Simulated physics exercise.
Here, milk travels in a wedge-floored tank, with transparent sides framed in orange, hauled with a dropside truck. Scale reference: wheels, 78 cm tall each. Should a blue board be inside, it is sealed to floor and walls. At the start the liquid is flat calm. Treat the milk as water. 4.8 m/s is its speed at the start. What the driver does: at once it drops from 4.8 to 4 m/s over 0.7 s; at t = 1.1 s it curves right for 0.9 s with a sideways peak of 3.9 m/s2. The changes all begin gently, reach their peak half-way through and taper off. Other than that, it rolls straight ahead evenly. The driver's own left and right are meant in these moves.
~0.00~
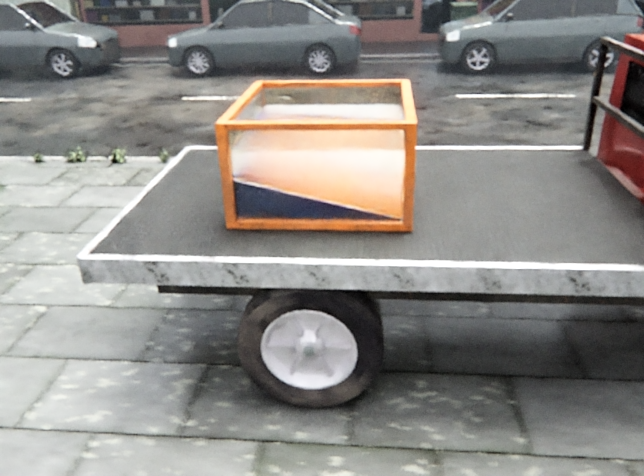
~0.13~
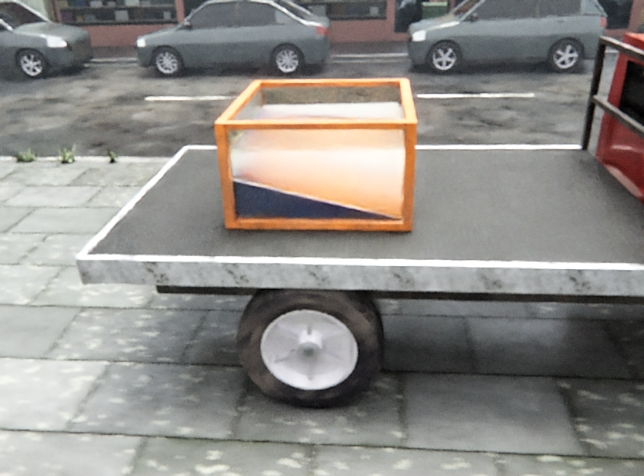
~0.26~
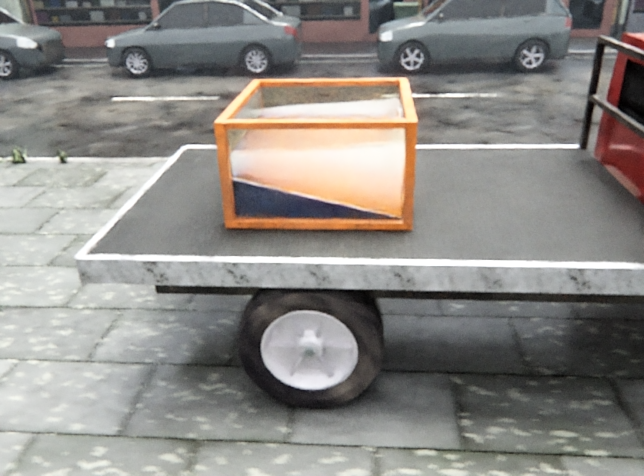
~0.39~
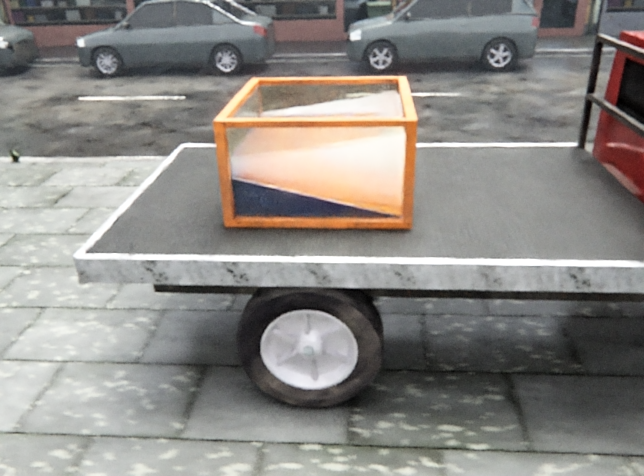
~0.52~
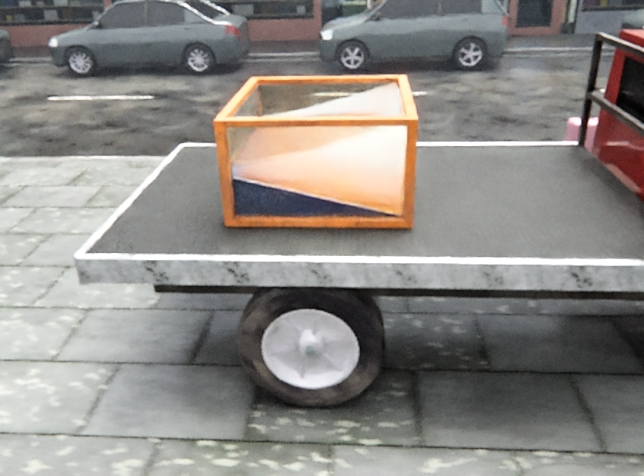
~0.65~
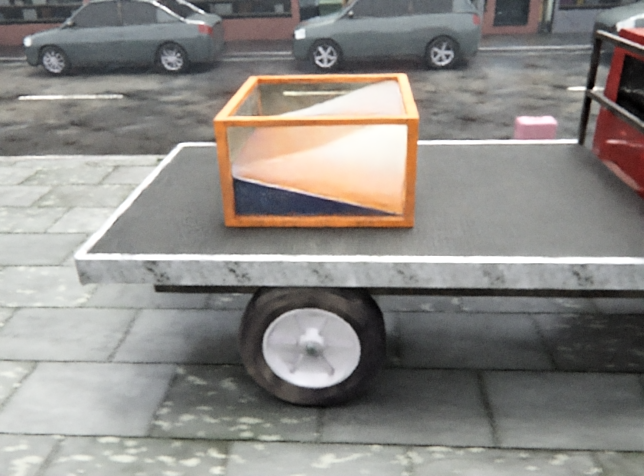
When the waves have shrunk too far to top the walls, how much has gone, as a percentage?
Some 23 per cent has gone overboard.
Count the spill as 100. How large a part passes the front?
10%.
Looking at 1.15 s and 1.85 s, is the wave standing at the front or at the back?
It sits at the rearward end first, and later at the forward end.
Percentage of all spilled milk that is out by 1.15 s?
Some 0 per cent by then.
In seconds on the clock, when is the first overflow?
The first spill comes at around 1.8 s.
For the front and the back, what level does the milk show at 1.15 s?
At the front 34 cm, at the back 54 cm.
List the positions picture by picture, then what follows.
The first frame shows level at the front (390, 143); level at the back (247, 144); still flat; the front is on the right, levels are read along the near wall; a wheel hub at (308, 356).
The second frame shows level at the front (390, 142); level at the back (246, 144); still flat.
The third frame shows level at the front (390, 138); level at the back (247, 149); rising 4° towards the front.
The fourth frame shows level at the front (390, 128); level at the back (246, 152); rising 10° towards the front.
The fifth frame shows level at the back (247, 158); rising 14° towards the front.
The sixth frame shows level at the back (247, 160); rising 16° towards the front; a wheel hub at (311, 355).
By 1.15 s front 33 cm, middle 37 cm, back 53 cm above the lowest part of the floor; no loss so far.
By 1.85 s front 45 cm, middle 37 cm, back 40 cm above the lowest part of the floor; the loss stands at 2 per cent, over the far side.
By 2.55 s front 42 cm, middle 41 cm, back 45 cm above the lowest part of the floor; the loss stands at 17 per cent, over the far side, a little elsewhere.
By 4.99 s the loss stands at 23 per cent, over the far side, a little elsewhere, 56 of 248 litres.
